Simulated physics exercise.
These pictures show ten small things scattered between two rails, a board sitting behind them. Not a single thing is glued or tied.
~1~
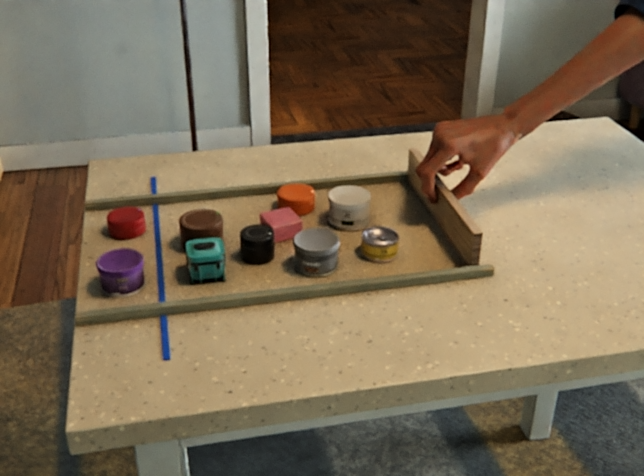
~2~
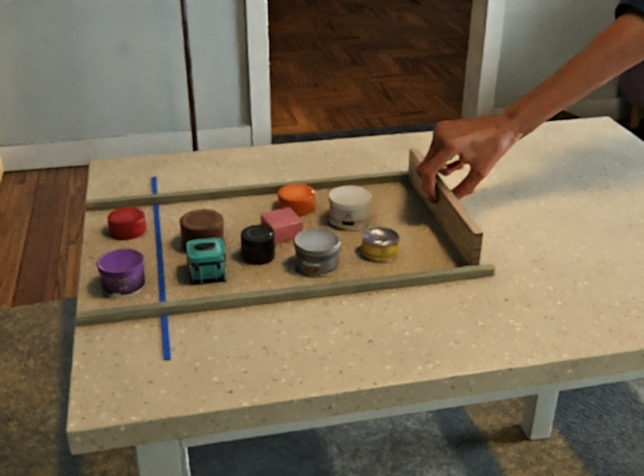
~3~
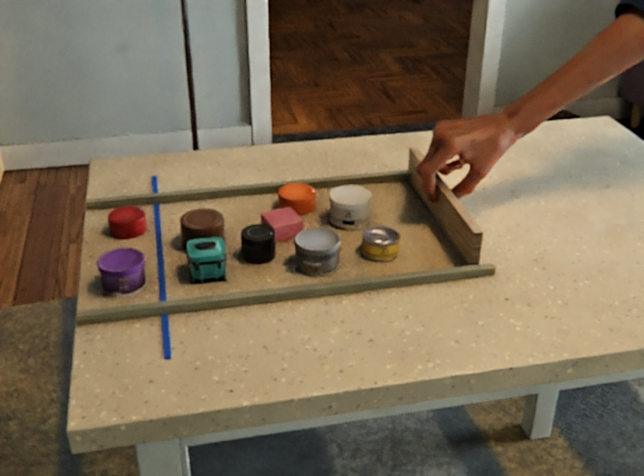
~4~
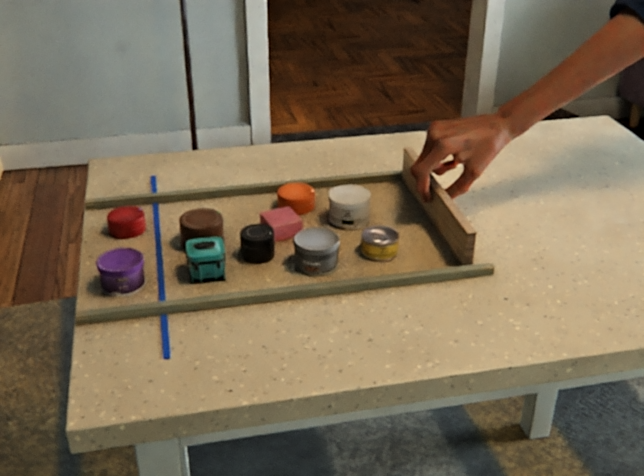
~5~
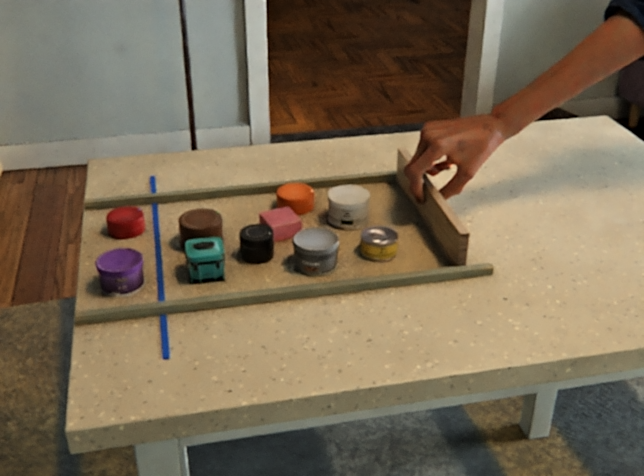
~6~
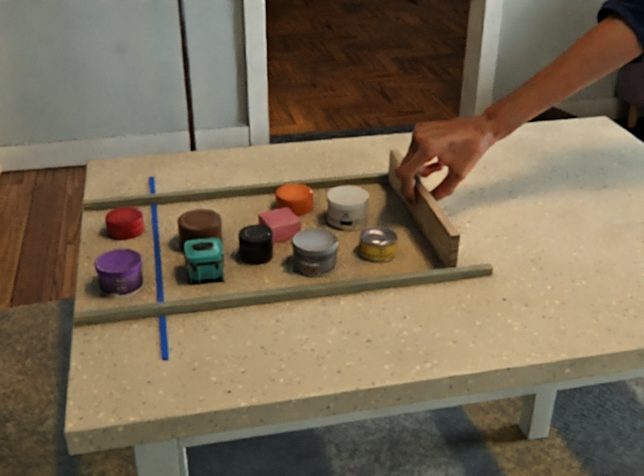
On a pale speckled tabletop in a room with wooden flooring, seen from above at an angle, two rails run left to right. Between them sit purple and red containers left of a blue tape line, with brown, turquoise, black, pink, orange, white, grey and yellow-banded items to its right. A hand at the right holds still at first, then slides the upright board slightly left, while the items and camera stay essentially still.
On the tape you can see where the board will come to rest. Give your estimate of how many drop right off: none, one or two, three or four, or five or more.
My estimate: One or two.
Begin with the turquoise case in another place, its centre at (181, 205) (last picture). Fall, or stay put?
From that start, the object then is safe.
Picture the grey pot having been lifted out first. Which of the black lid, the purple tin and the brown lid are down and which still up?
Black lid: Still there; purple tin: Over the edge; brown lid: Over the edge.
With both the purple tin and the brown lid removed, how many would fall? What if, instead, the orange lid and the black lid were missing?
First 0, then 2.
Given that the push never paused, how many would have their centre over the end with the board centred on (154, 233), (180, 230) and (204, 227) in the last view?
Going through the three positions, you'd get 2, 0 and 0.
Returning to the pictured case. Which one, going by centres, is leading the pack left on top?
That would be the brown lid, which ends nearest.
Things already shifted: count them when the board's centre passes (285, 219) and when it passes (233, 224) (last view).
At the first place 7, at the second 8.
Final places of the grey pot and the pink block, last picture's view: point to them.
The first sits around (135, 286), while the other sits around (104, 245).
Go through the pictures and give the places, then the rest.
In the first picture, purple tin (122, 273); red lid (126, 223); turquoise case (206, 260); board (441, 204); tape (159, 251).
In the second picture, red lid (127, 223); black lid (258, 245).
In the third picture, turquoise case (207, 260); pink block (282, 224).
In the fourth picture, purple tin (122, 272); white pot (349, 208).
In the fifth picture, red lid (126, 223); orange lid (295, 199).
In the sixth picture, purple tin (120, 273); red lid (125, 223); turquoise case (205, 260); board (420, 205); tape (157, 251).
Soon after, none off yet; purple tin at rest near (120, 273); red lid at rest near (125, 223); turquoise case at rest near (205, 260).
After that, none off yet; purple tin at rest near (120, 273); red lid at rest near (125, 223); turquoise case at rest near (202, 260).
And then, none off yet; purple tin moving near (109, 276); red lid at rest near (125, 223); turquoise case displaced about its own width near (150, 266).
In the end, the number that fall off is one or two; gone, purple tin.
